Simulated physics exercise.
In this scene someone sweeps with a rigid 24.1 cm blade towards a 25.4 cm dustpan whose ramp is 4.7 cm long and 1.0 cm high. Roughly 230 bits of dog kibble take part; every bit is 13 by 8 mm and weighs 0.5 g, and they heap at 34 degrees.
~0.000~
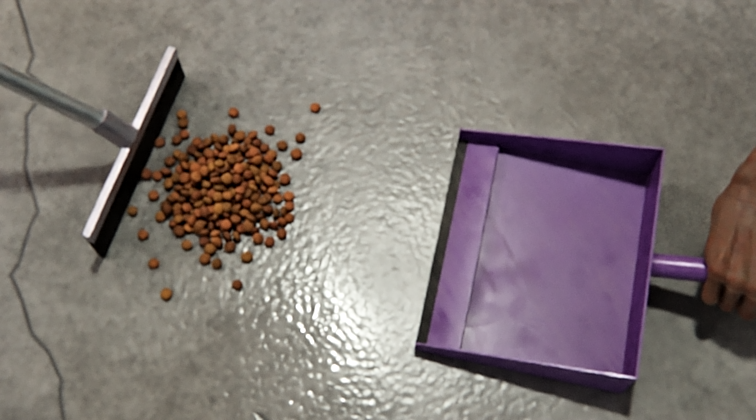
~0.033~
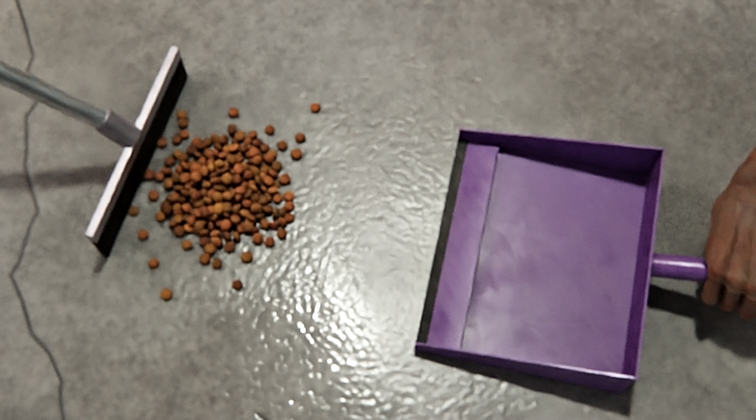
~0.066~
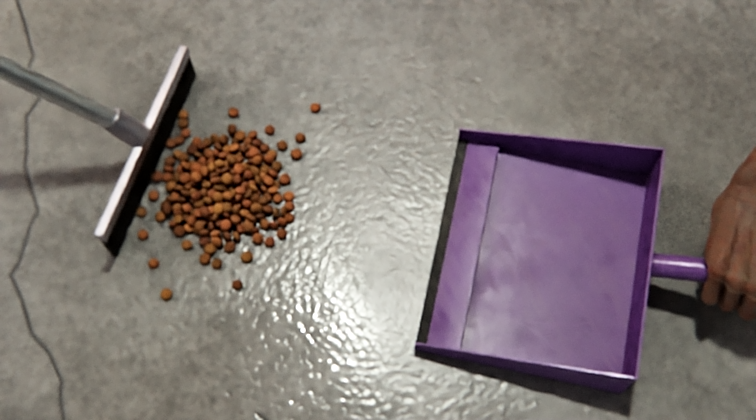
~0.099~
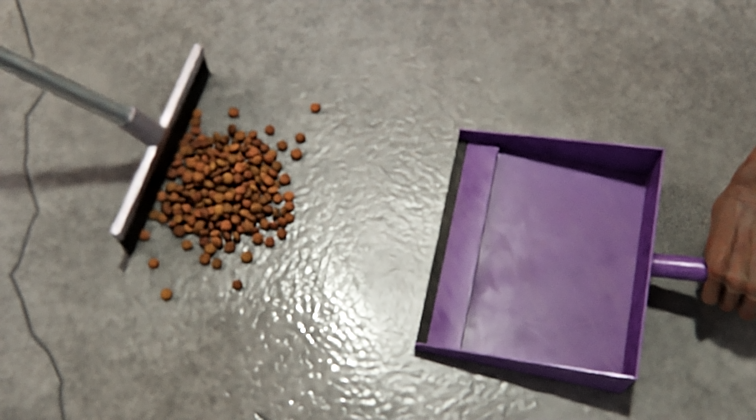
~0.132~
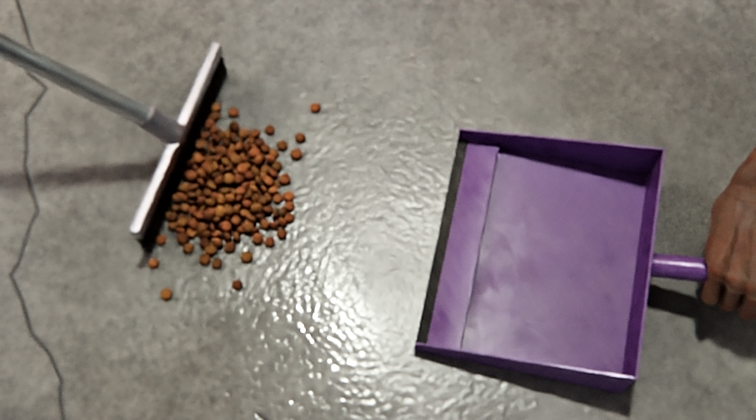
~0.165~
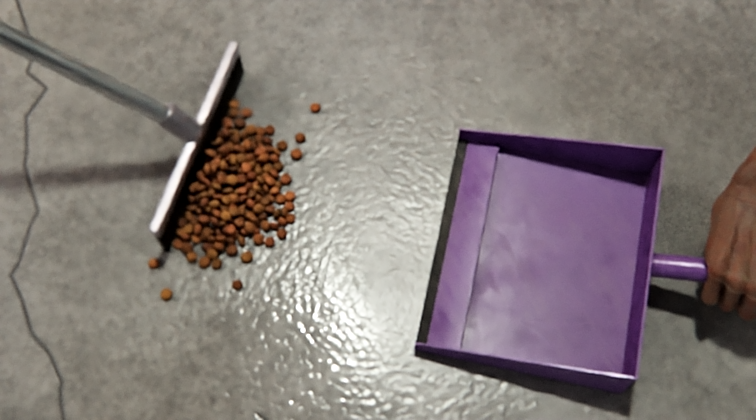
Hand holding a purple dustpan still on grey floor while a broom blade slides right, pushing into a pile of brown kibble.
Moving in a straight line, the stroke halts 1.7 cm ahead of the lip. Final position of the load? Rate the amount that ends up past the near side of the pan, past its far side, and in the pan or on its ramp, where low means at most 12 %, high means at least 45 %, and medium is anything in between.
Near side - low, far side - medium, pan - medium.
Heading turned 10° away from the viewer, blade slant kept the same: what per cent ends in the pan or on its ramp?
Roughly 5 percent.
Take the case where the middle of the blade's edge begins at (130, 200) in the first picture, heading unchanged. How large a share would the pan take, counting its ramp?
I'd estimate about 35 per cent.
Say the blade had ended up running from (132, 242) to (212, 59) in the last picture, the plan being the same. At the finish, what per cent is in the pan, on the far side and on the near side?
That ends as pan 40, far 5, and near 0.
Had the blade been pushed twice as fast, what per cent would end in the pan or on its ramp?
Near 45 %.
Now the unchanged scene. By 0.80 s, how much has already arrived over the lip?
I'd say around 20 in a hundred has made it so far.
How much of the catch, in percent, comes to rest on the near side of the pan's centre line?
Something like 0 per cent of the catch.
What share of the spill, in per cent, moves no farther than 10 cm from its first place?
Near 15 per cent.
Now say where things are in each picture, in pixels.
In the first picture, blade from (90, 237) to (173, 55), moved 0.0 cm, 0 of the pieces shifted so far; middle of the pieces at (223, 189); pan at (553, 263).
In the second picture, blade from (93, 237) to (176, 55), moved 0.3 cm, 0 of the pieces shifted so far; middle of the pieces at (223, 189).
In the third picture, blade from (103, 236) to (185, 54), moved 1.3 cm, 6 of the pieces shifted so far; middle of the pieces at (223, 189).
In the fourth picture, blade from (119, 235) to (199, 53), moved 3.0 cm, 32 of the pieces shifted so far; middle of the pieces at (223, 189).
In the fifth picture, blade from (138, 233) to (217, 51), moved 5.0 cm, 109 of the pieces shifted so far; middle of the pieces at (231, 191).
In the sixth picture, blade from (157, 231) to (235, 50), moved 7.1 cm, 184 of the pieces shifted so far; middle of the pieces at (235, 191); pan at (553, 263). Its pace works out near 0.61 m/s, heading 18 degrees away from the viewer's side.
After 0.38 s, middle of the blade 15 cm from the lip; 0 % over the lip, far side 5 %, near side 0 %.
After 0.53 s, middle of the blade 7 cm from the lip; 0 % over the lip, far side 10 %, near side 0 %.
Then, at 0.80 s, middle of the blade 3 cm from the lip; 20 % over the lip, far side 15 %, near side 0 %.
At rest (1.4 s), near side 0 %, far side 15 %, pan 20 %, in front of the lip or behind the blade 65 %.
